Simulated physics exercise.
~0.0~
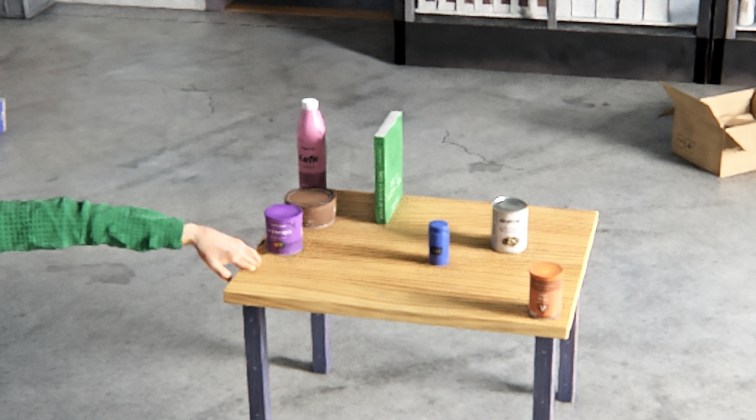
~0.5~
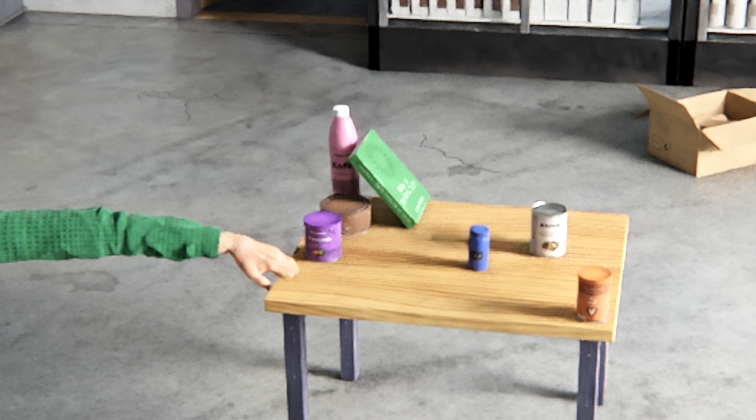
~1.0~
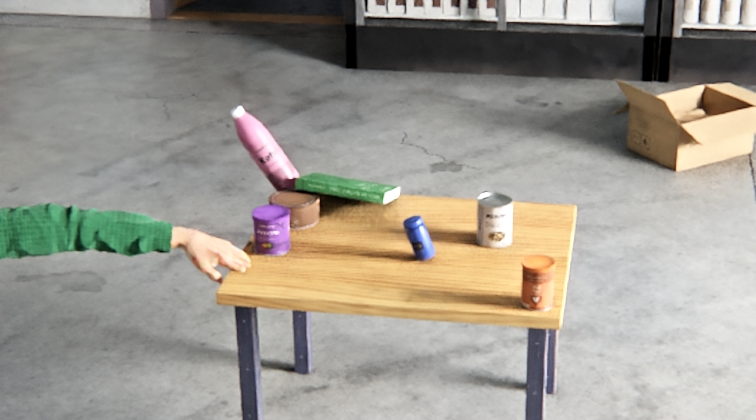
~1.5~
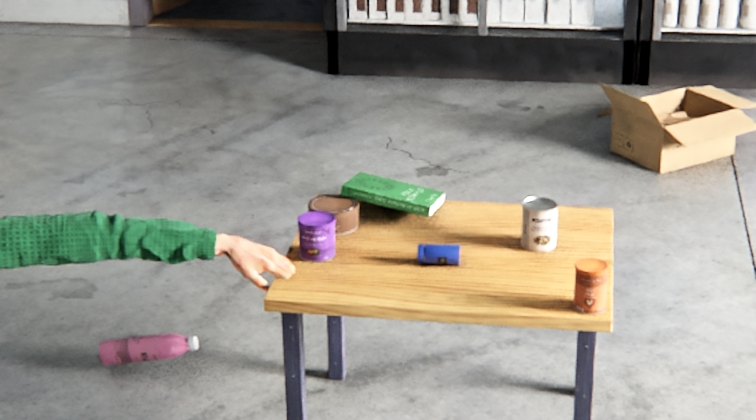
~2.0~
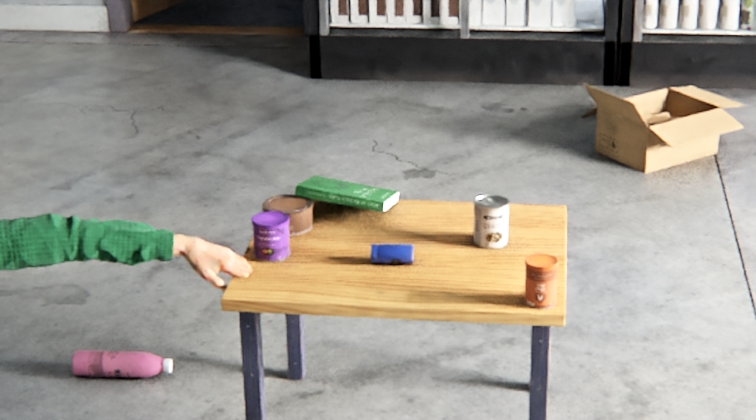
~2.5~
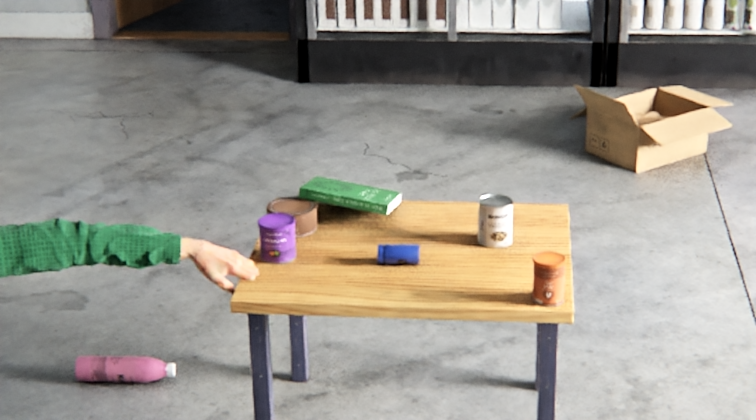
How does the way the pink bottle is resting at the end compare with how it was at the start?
At the start the pink bottle was standing upright on the table, but by the end it was lying on its side on the floor.
